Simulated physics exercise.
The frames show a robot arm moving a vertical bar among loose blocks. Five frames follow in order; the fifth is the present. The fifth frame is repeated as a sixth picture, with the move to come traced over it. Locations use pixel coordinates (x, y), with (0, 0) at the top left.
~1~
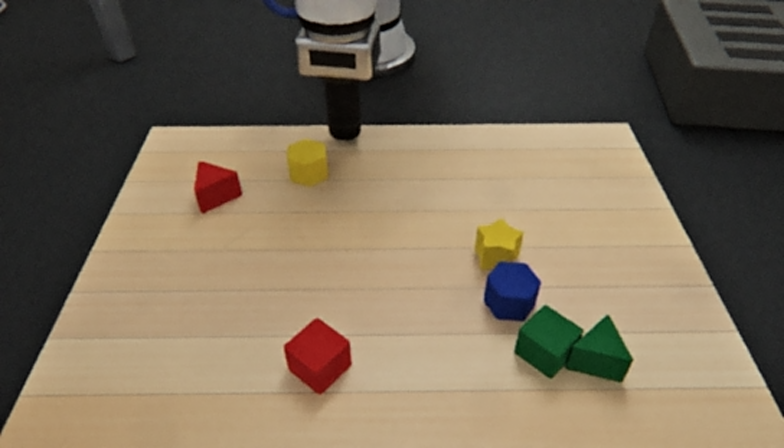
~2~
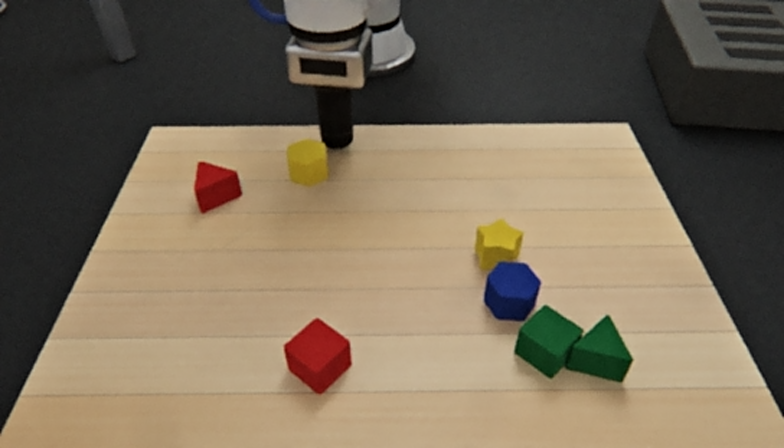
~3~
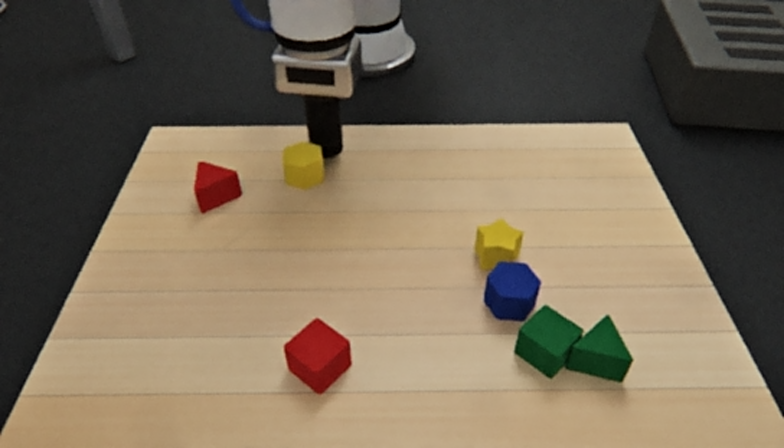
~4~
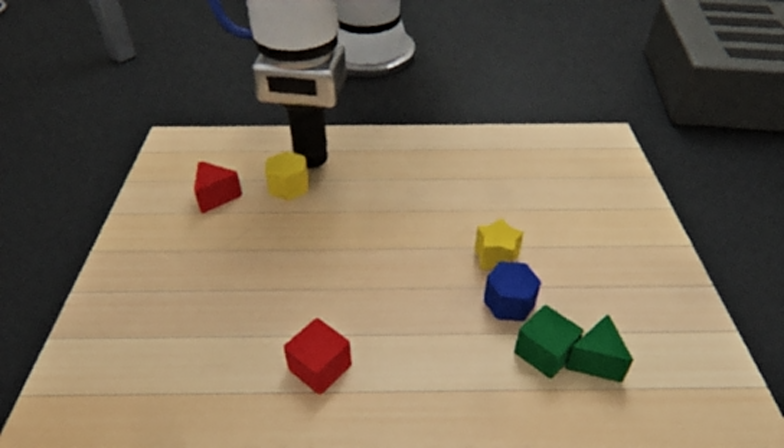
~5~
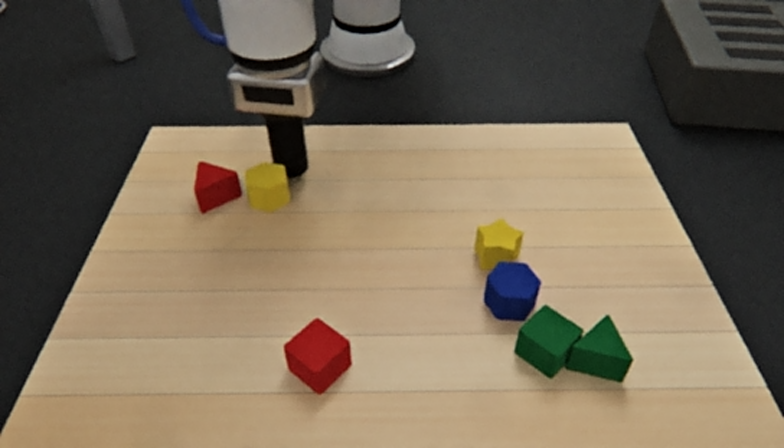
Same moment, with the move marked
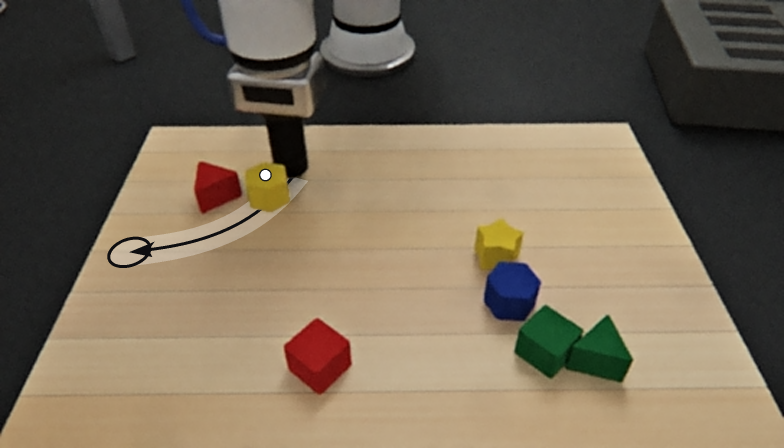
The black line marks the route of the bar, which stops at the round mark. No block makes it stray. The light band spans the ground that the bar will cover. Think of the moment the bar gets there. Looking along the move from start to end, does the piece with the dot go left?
In short: Yes.
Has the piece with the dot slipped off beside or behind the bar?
That would be a yes.
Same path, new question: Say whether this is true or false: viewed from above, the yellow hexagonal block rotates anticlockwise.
Answer: True.
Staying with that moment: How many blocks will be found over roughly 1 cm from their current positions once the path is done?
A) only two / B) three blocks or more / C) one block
The answer is C.
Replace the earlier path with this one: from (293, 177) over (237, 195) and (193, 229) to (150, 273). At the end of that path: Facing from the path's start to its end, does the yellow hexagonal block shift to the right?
It seems not.
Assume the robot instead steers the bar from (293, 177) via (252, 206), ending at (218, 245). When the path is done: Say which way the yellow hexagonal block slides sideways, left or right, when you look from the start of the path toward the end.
The right.
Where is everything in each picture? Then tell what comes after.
Lower end of the bar at (345, 132), tops of blocks, red triangular piece at (211, 174), yellow hexagonal block at (306, 151), in the first frame.
Bar at (337, 140), blocks as before, in the second frame.
Bar at (327, 149), yellow hexagonal block at (302, 154), in the third frame.
Bar at (311, 159), yellow hexagonal block at (285, 164), in the fourth frame.
Bar at (291, 168), red triangular piece at (211, 174), yellow hexagonal block at (265, 175), in the fifth frame.
The drawn path runs from (293, 177) over (257, 212) and (199, 240) to (130, 252); the dot is on the yellow hexagonal block.
The first path, step by step. One third of the way, bar at (255, 204); yellow hexagonal block at (217, 208), turned 30° clockwise.
Two thirds of the way, bar at (196, 231); yellow hexagonal block at (157, 241), turned 15° clockwise.
At the end, bar at (126, 243); red triangular piece not moved; yellow hexagonal block at (112, 262), turned 50° anticlockwise.
